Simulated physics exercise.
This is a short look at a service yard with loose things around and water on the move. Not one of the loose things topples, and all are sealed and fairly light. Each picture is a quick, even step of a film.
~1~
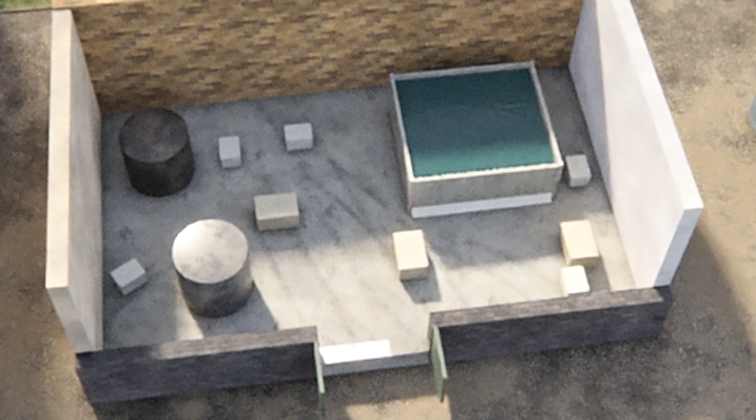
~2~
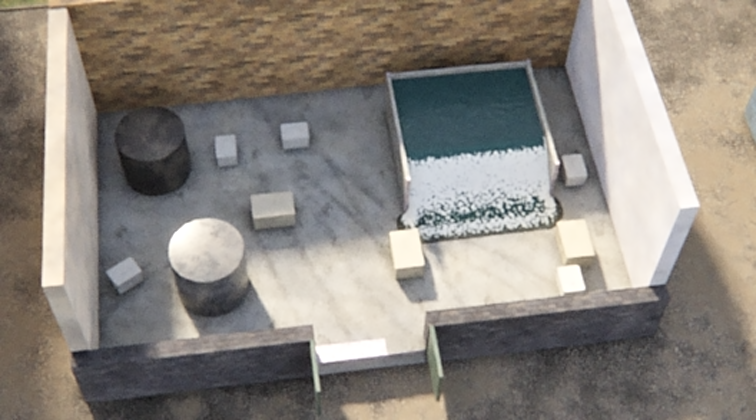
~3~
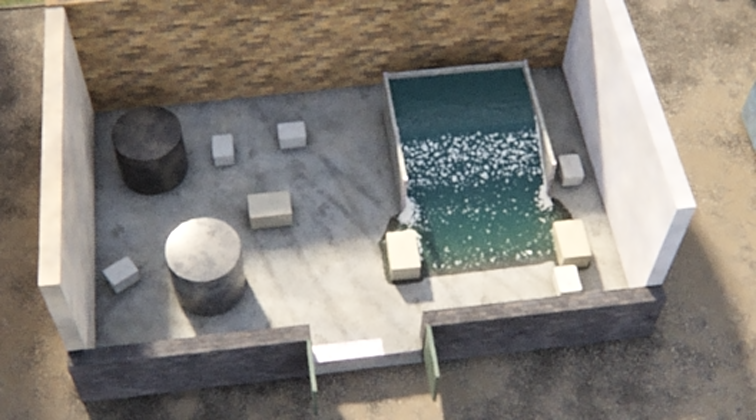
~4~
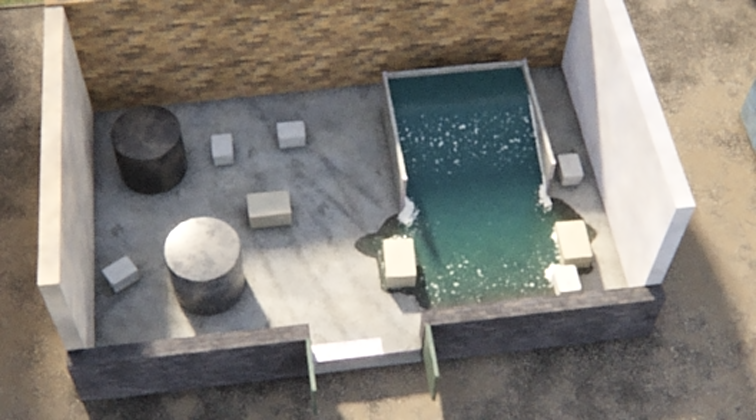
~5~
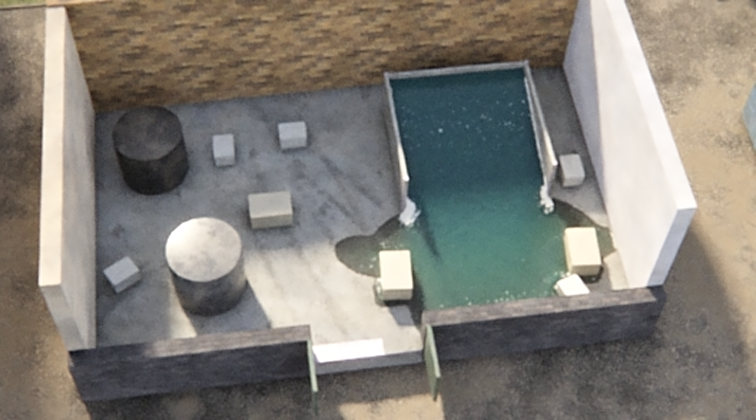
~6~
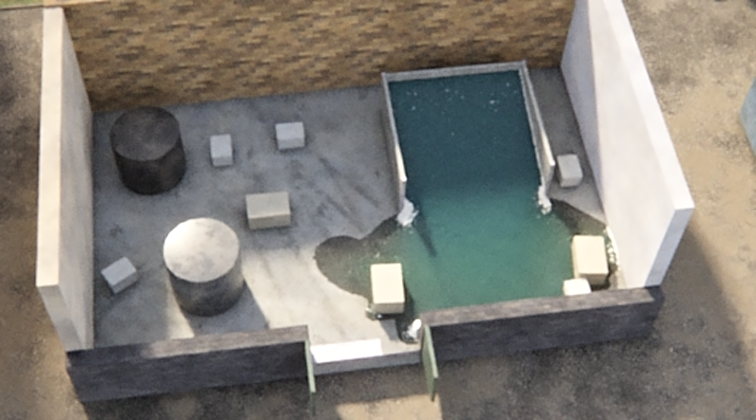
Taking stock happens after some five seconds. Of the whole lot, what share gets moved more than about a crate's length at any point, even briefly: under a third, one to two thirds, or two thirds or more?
High band.
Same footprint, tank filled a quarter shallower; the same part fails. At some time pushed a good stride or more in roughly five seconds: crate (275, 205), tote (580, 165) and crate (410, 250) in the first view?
In the order asked: Below that distance, over that distance and over that distance.
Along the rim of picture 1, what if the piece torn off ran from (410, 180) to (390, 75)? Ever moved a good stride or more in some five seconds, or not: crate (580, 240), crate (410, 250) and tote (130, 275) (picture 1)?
First stays short of it, second stays short of it, third covers that distance.
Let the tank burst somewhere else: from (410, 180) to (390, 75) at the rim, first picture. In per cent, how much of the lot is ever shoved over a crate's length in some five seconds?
I'd guess close to 50 percent.
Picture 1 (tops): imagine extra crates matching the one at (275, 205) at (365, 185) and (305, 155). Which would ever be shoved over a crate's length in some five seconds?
Result by copy: Didn't cover it; didn't cover it.
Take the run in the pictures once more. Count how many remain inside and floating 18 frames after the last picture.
Tally at that point: 2.
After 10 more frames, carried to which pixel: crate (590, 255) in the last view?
Estimated position: Roughly (593, 210).
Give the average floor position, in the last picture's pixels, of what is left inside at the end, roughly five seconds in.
I'd put it roughly at (333, 144).
A moment on, 2 of 8 are well off their spots; 2 afloat.
Next, 1 of 8 are well off their spots; 2 afloat.
Later, 4 of 8 are well off their spots; 2 afloat.
In the end, 6 of 8 are well off their spots, and 6 have been at some point; 5 afloat.
